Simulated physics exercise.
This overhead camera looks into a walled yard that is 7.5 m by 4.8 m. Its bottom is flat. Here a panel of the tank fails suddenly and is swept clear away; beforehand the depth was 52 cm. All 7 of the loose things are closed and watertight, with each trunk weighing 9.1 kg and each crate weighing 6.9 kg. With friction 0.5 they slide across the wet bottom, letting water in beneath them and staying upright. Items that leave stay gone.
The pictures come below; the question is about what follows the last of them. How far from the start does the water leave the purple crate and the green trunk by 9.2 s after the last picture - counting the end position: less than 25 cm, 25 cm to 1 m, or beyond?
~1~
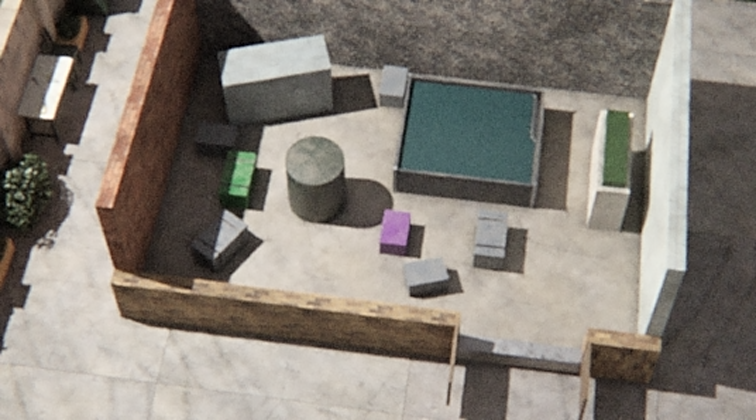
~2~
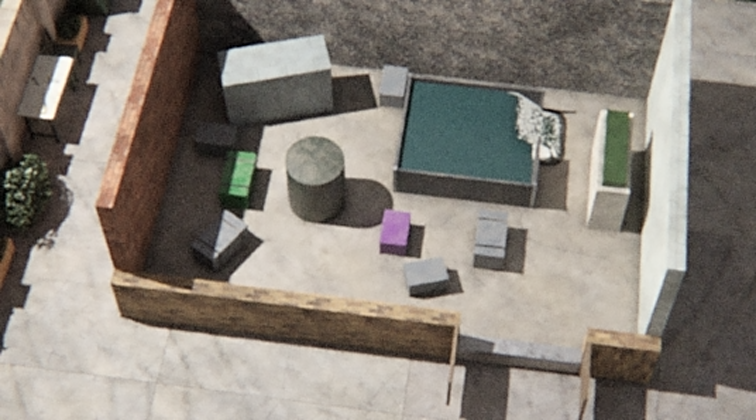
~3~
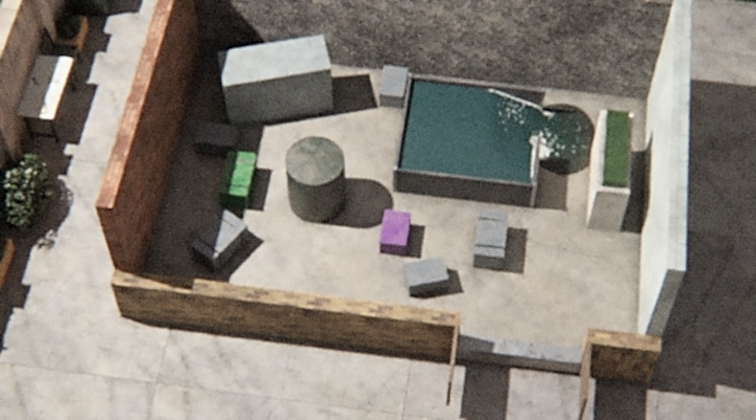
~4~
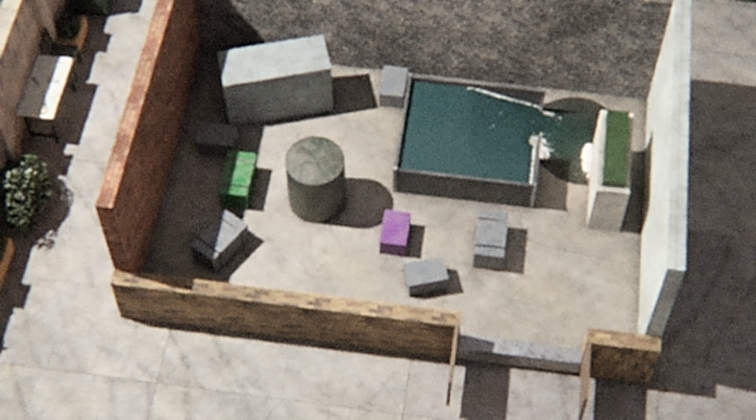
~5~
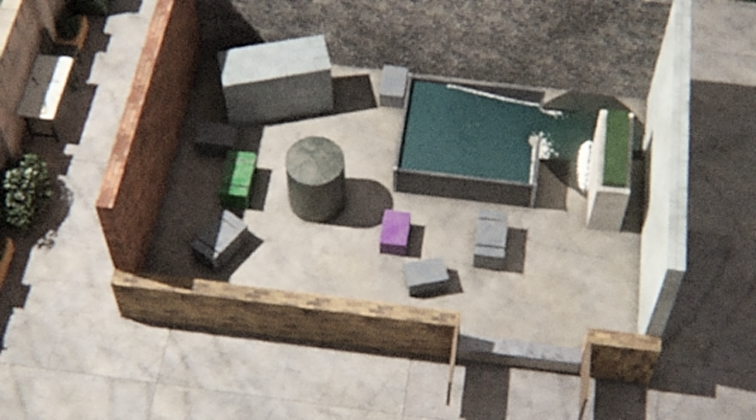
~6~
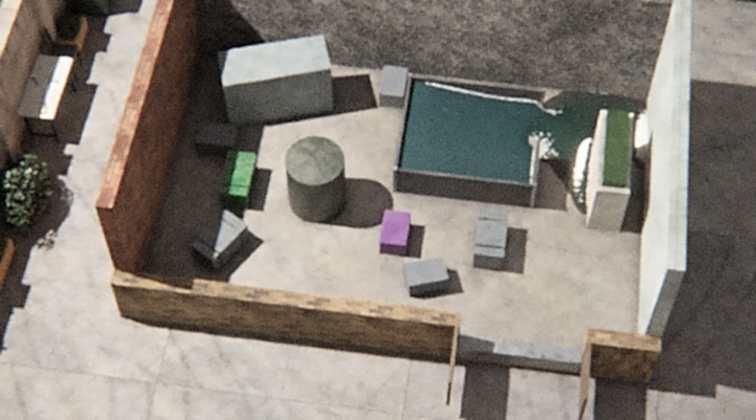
The purple crate will not really go anywhere. The green trunk will not really go anywhere.
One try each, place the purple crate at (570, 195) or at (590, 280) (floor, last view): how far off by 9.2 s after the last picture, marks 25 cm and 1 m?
Well, the first time it covers a big distance, and the second time it covers a big distance.
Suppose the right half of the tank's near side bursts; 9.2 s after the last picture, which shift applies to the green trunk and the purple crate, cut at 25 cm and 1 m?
In that case the green trunk creeps a small distance while the purple crate does not really move.
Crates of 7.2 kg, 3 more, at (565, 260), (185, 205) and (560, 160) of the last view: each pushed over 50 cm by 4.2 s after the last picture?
In the order listed: Across the line; behind the line; across the line.
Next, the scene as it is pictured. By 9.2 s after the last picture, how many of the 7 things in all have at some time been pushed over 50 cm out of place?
1.
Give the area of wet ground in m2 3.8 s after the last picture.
At that time the wet patch spans about 17 m2.
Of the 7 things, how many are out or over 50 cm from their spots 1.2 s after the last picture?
By then 0.
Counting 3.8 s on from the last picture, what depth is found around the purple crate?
Depth approx. 0 cm.
Then, 1.2 s after the last picture the purple crate is near (395, 227), 0.0 m from its start, aground; the green trunk is near (237, 173), 0.0 m from its start, aground; 0 of 7 are out; 0 afloat.
Then, 3.8 s after the last picture the purple crate is near (395, 227), 0.0 m from its start, aground; the green trunk is near (237, 173), 0.0 m from its start, aground; 0 of 7 are out; 0 afloat.
Then, 6.2 s after the last picture the purple crate is near (395, 227), 0.0 m from its start, aground; the green trunk is near (237, 173), 0.0 m from its start, aground; 0 of 7 are out; 0 afloat.
Then, 9.2 s after the last picture the purple crate is near (395, 227), 0.0 m from its start, aground; the green trunk is near (237, 173), 0.0 m from its start, aground; 0 of 7 are out; 0 afloat.
